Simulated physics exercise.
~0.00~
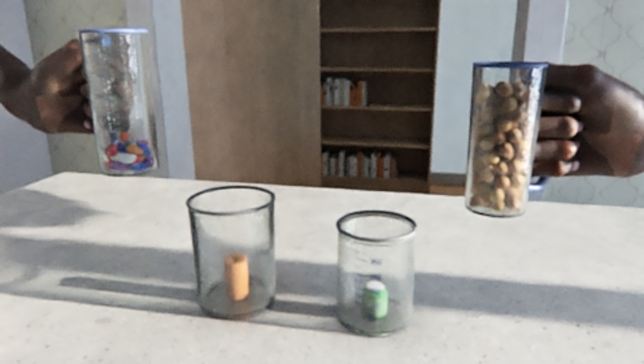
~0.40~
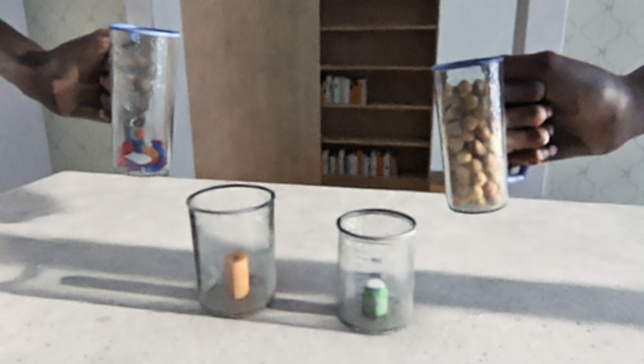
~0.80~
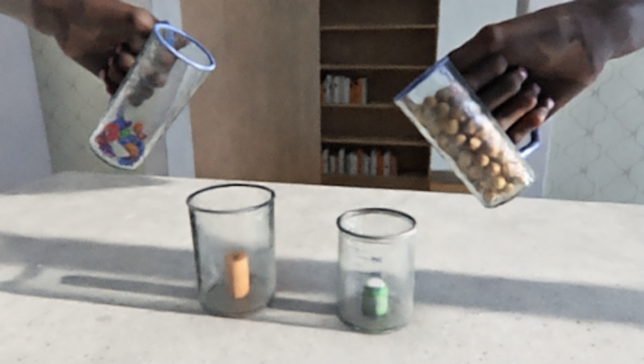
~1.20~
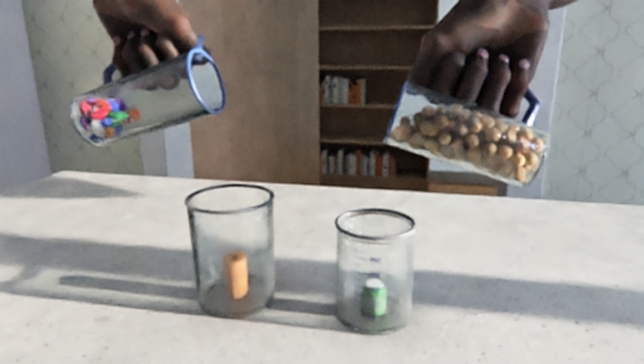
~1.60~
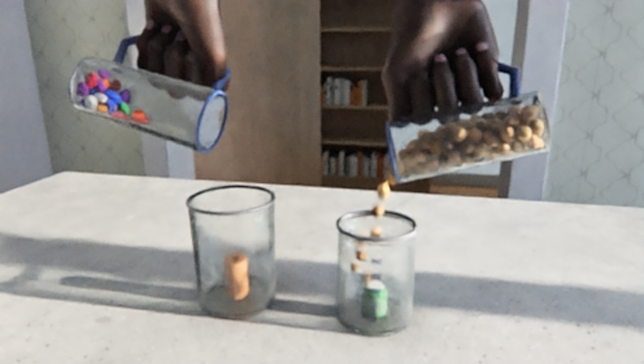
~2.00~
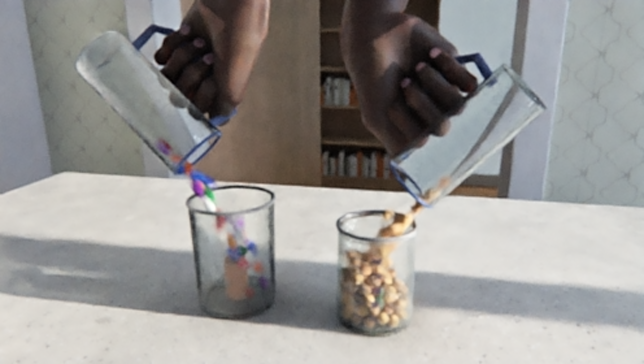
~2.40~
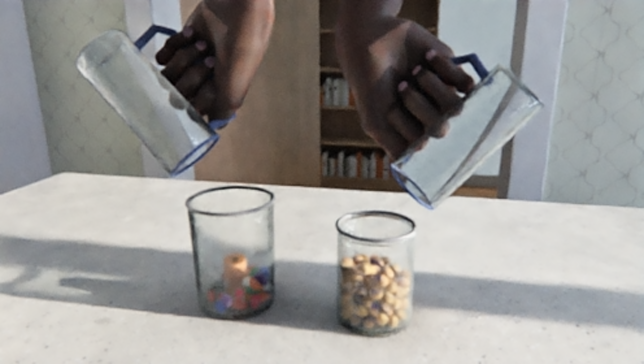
Hands tipping colourful pieces and tan nut-like pieces into two clear containers, leaving the orange object showing and the green one buried.
